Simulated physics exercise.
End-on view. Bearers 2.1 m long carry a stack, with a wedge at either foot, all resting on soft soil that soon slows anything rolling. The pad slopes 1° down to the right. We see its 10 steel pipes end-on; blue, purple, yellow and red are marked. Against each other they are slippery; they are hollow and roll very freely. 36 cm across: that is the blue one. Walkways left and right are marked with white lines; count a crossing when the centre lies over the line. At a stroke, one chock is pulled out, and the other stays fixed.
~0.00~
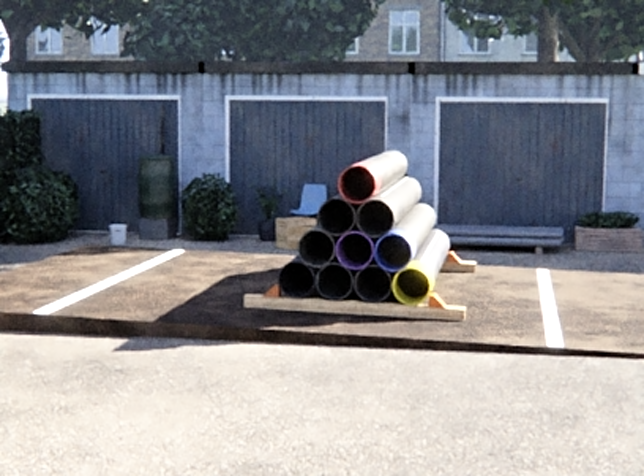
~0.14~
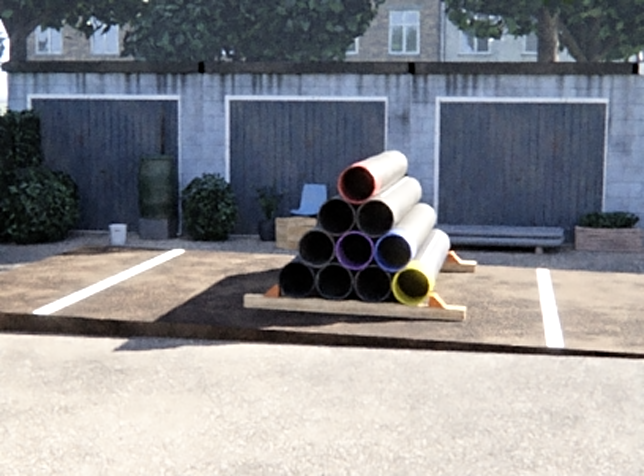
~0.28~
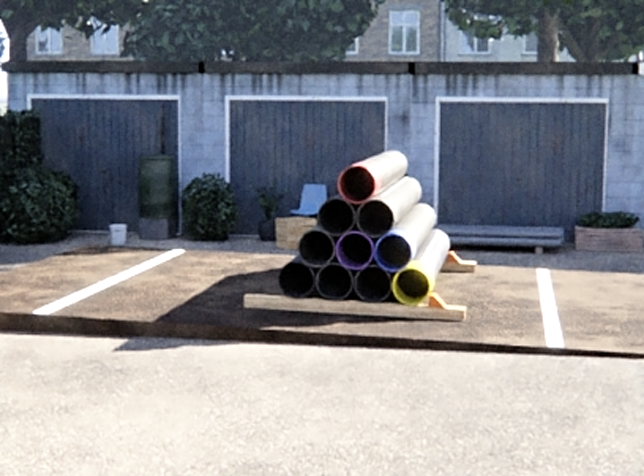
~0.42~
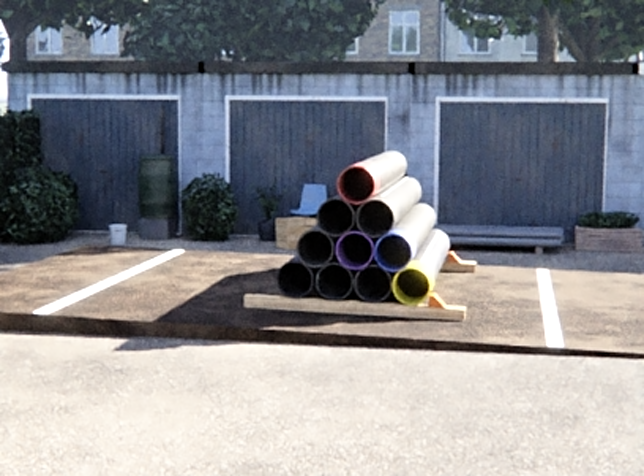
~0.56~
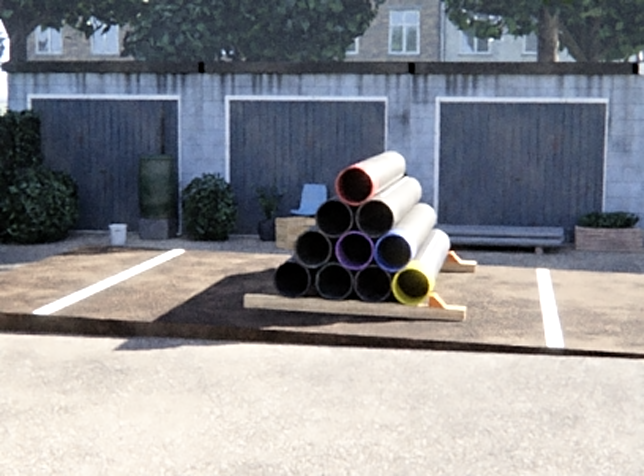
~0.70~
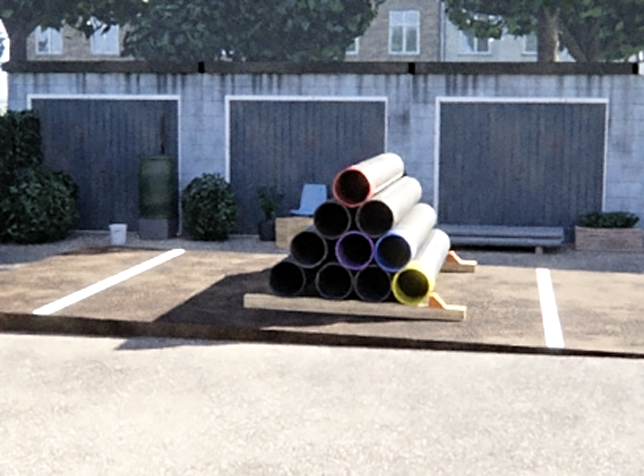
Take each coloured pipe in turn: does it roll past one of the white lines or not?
Blue: It does not; purple: It does not; yellow: It does not; red: It does not.
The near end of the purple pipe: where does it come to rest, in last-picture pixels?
(335, 282), roughly.
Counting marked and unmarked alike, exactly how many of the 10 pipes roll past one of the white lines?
Exactly 0.
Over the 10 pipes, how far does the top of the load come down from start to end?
60 cm.
After 1.6 s, blue is up on others, 70 cm from the bearers' right end; purple is up on others, 105 cm from the bearers' right end; yellow is on the bearers, 50 cm from the bearers' right end; red is in the air, 70 cm from the bearers' left end, rolling left; 0 over a line so far.
After 2.8 s, blue is up on others, 65 cm from the bearers' right end, rolling right; purple is up on others, 90 cm from the bearers' left end, rolling left; red is up on others, 40 cm from the bearers' left end, rolling left; no change for yellow; 0 over a line so far.
After 4.2 s, blue is up on others, 70 cm from the bearers' right end; purple is on the bearers, 90 cm from the bearers' left end; red is off the bearers, 150 cm short of the left line; no change for yellow; 0 over a line so far.
At rest (5.7 s), blue is up on others, 70 cm from the bearers' right end; purple is on the bearers, 90 cm from the bearers' left end; yellow is on the bearers, 50 cm from the bearers' right end; red is on the bearers, 15 cm from the bearers' left end; 0 over a line so far.
